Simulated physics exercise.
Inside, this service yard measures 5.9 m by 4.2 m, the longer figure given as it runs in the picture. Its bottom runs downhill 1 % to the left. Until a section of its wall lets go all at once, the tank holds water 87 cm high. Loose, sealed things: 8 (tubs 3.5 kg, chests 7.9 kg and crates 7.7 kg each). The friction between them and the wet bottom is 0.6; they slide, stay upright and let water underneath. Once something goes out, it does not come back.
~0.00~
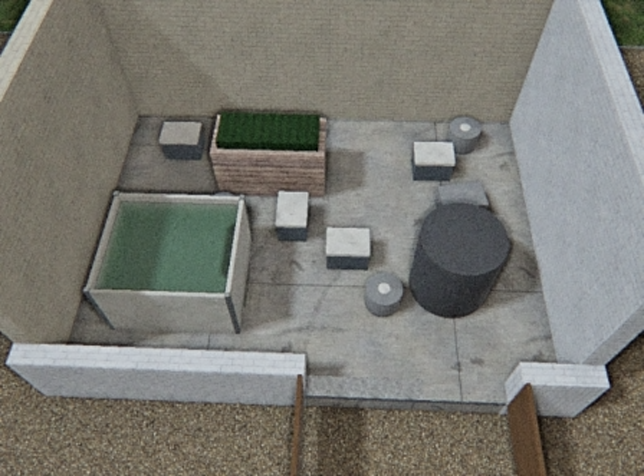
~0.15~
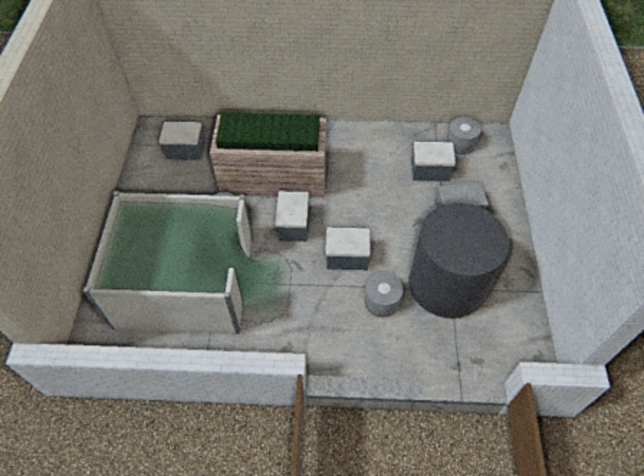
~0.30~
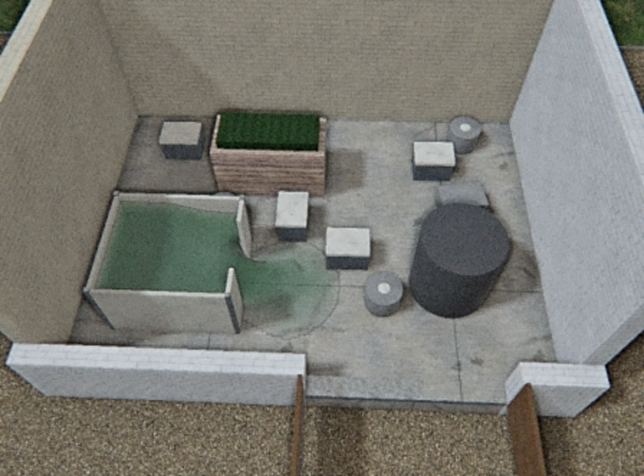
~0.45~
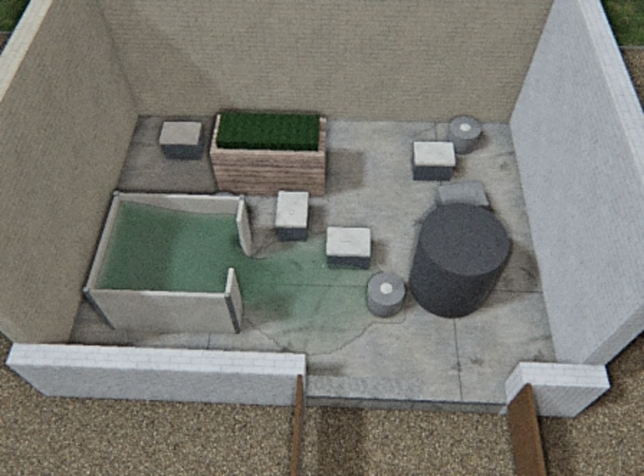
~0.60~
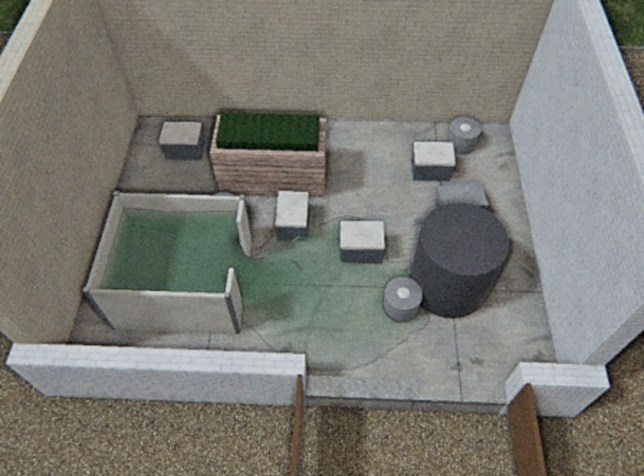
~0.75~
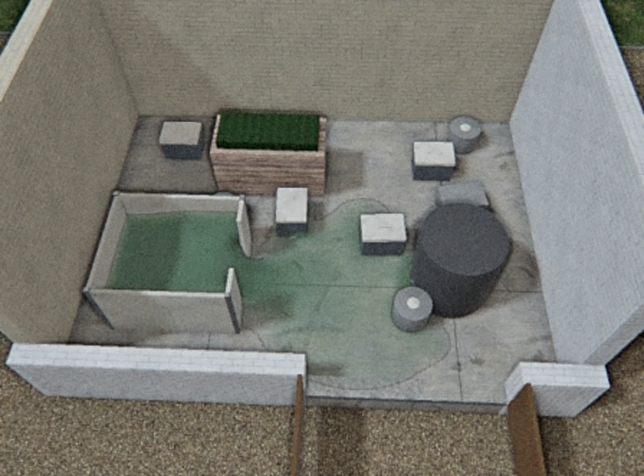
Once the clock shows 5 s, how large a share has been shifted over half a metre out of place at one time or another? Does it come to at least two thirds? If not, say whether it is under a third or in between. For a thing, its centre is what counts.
No, between one and two thirds.
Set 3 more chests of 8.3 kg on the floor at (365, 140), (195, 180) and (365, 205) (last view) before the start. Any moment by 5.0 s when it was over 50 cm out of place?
Going through them in turn, I'd say beyond, not that far and beyond.
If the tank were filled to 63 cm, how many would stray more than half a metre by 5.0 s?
In that case the number is 4.
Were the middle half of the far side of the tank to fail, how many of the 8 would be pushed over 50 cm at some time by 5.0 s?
You'd get 8 in that case.
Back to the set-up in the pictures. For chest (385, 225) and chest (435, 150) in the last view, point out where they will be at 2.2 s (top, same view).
First one near (464, 149), second near (439, 115).
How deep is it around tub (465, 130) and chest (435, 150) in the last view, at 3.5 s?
Some 14 cm at the first, some 9 cm at the second.
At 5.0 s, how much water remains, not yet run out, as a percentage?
Around 74 per cent of the water is still in there.
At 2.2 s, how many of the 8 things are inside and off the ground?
I'd say 4 of them.
After 1.1 s 2 of 8 are over 50 cm from their spots; 2 afloat.
After 2.2 s 4 of 8 are over 50 cm from their spots; 4 afloat.
After 3.5 s 4 of 8 are over 50 cm from their spots; 4 afloat.
After 5.0 s 5 of 8 are over 50 cm from their spots, and 5 have been at some point; 4 afloat.
